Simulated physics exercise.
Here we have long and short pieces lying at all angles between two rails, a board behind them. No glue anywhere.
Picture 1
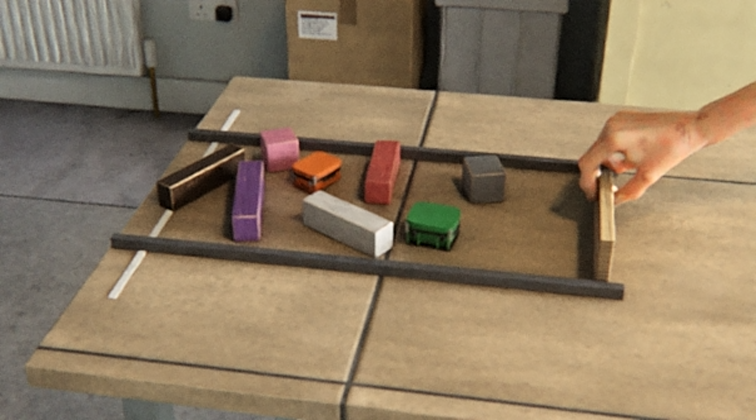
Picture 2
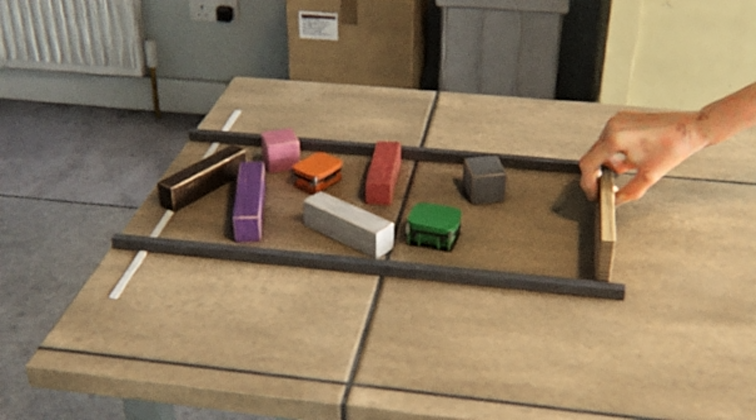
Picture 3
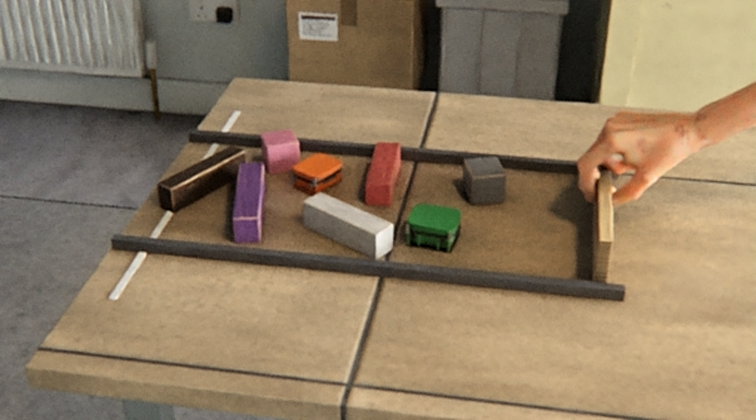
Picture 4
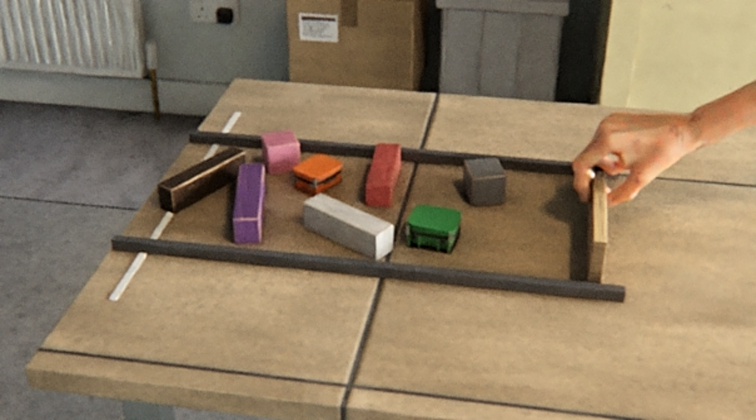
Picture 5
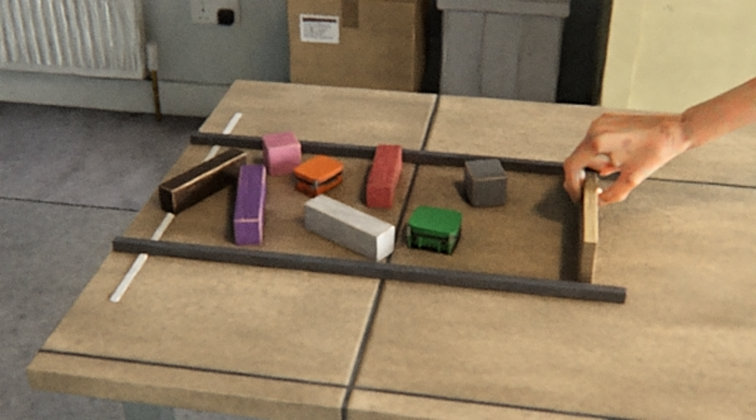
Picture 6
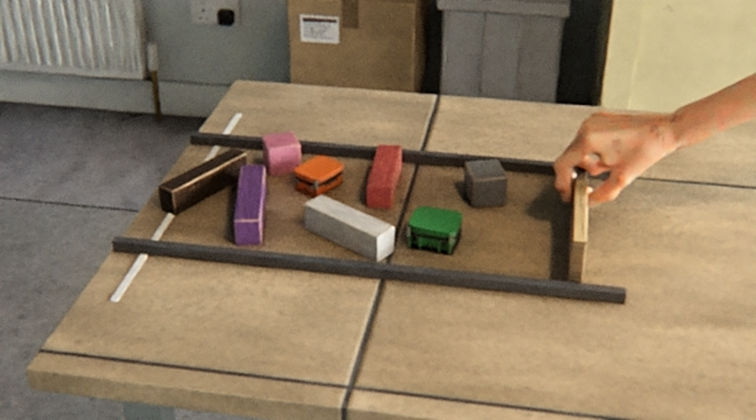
We see long and short coloured pieces lying at various angles between two dark rails on a table, while a hand at the right slides an upright wooden board slightly left, and the pieces stay in place.
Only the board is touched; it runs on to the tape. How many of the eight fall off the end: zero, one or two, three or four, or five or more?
Here the number that fall off is five or more.
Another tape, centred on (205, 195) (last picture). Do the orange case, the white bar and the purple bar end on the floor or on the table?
The orange case is lost; the white bar stays on; the purple bar goes over.
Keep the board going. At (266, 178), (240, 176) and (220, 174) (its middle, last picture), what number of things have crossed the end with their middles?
Past the end: 1, 2 and 4.
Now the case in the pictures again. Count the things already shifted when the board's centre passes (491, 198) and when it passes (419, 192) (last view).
At the one place 1, at the other 4.
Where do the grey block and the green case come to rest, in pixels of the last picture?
Near (186, 155) and (153, 197).
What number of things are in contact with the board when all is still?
The number is 2.
Early on, none off yet; black bar at rest near (205, 180); purple bar at rest near (251, 204); pink block at rest near (281, 154).
A while later, none off yet; black bar travelled a little near (181, 176); purple bar travelled a little near (191, 198); pink block travelled about its own width near (249, 148).
Finally, the number that fall off is five or more; lost, red bar, white bar, orange case, pink block, purple bar and black bar.
